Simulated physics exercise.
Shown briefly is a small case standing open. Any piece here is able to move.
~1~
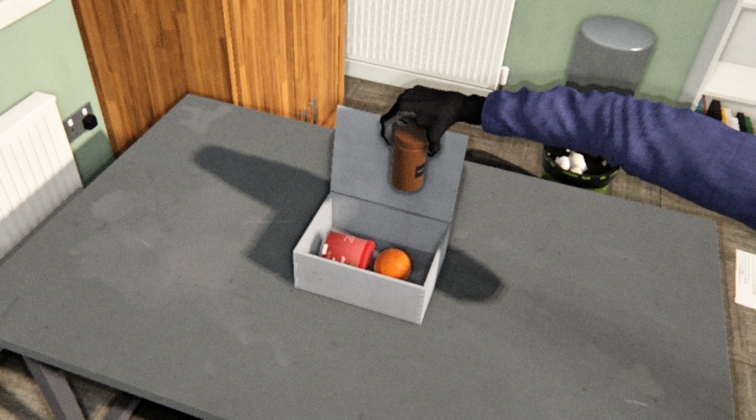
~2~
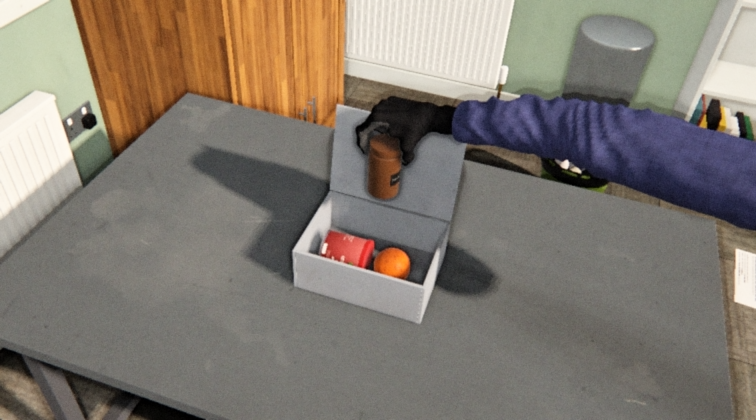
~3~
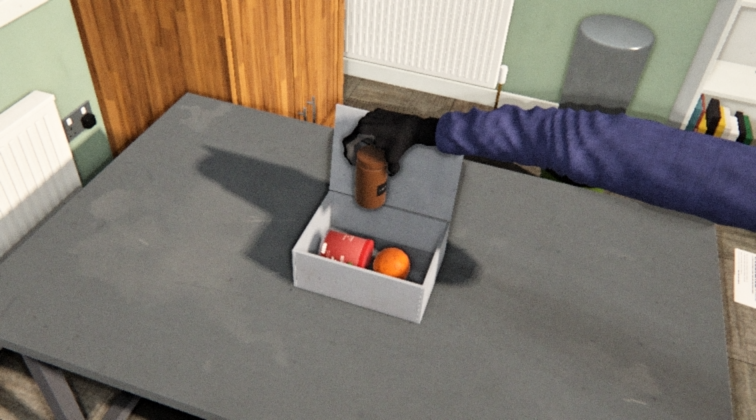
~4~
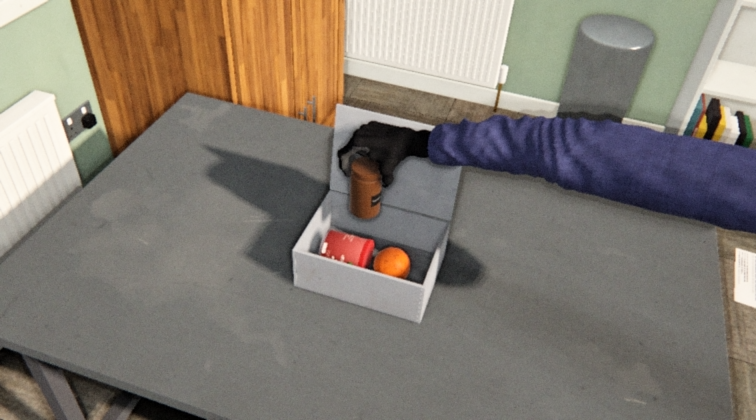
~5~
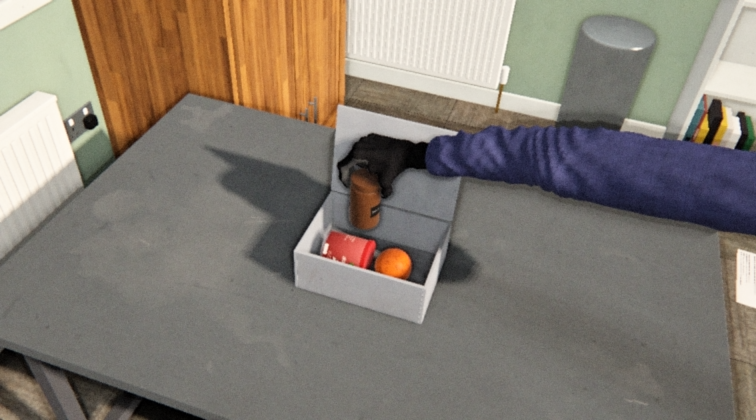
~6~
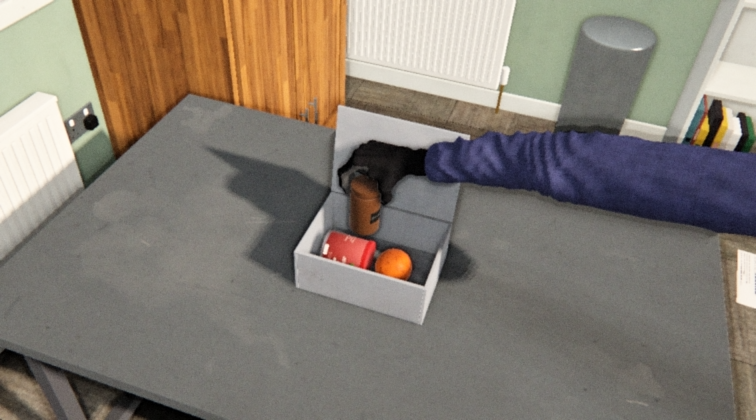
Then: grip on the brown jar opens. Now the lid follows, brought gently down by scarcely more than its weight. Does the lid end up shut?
No.
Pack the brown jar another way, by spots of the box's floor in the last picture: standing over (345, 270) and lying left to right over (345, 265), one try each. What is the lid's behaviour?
The first attempt leaves the lid partly open, while the second leaves it fully closed.
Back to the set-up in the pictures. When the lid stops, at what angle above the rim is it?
Near 50° up from the rim.
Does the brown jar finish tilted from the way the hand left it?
Well, it ends up skewed.
Then, 0.30 s after the last picture, brown jar tipped 40° from how it was near (365, 217); red tin rolled a little.
Then, 1.10 s after the last picture, lid starting down; brown jar tipped 60° from how it was near (363, 226); red tin rolled a little.
Then, 1.50 s after the last picture, lid 65° above the rim; brown jar tipped 60° from how it was near (363, 226); red tin rolled a little.
Then, 1.80 s after the last picture, lid 52° above the rim; brown jar tipped 60° from how it was near (363, 226); red tin rolled a little.
At rest, lid 52° above the rim; tipped over in the box, brown jar; the other 2 in place. Seen from the same camera at the end, brown jar near (363, 226).
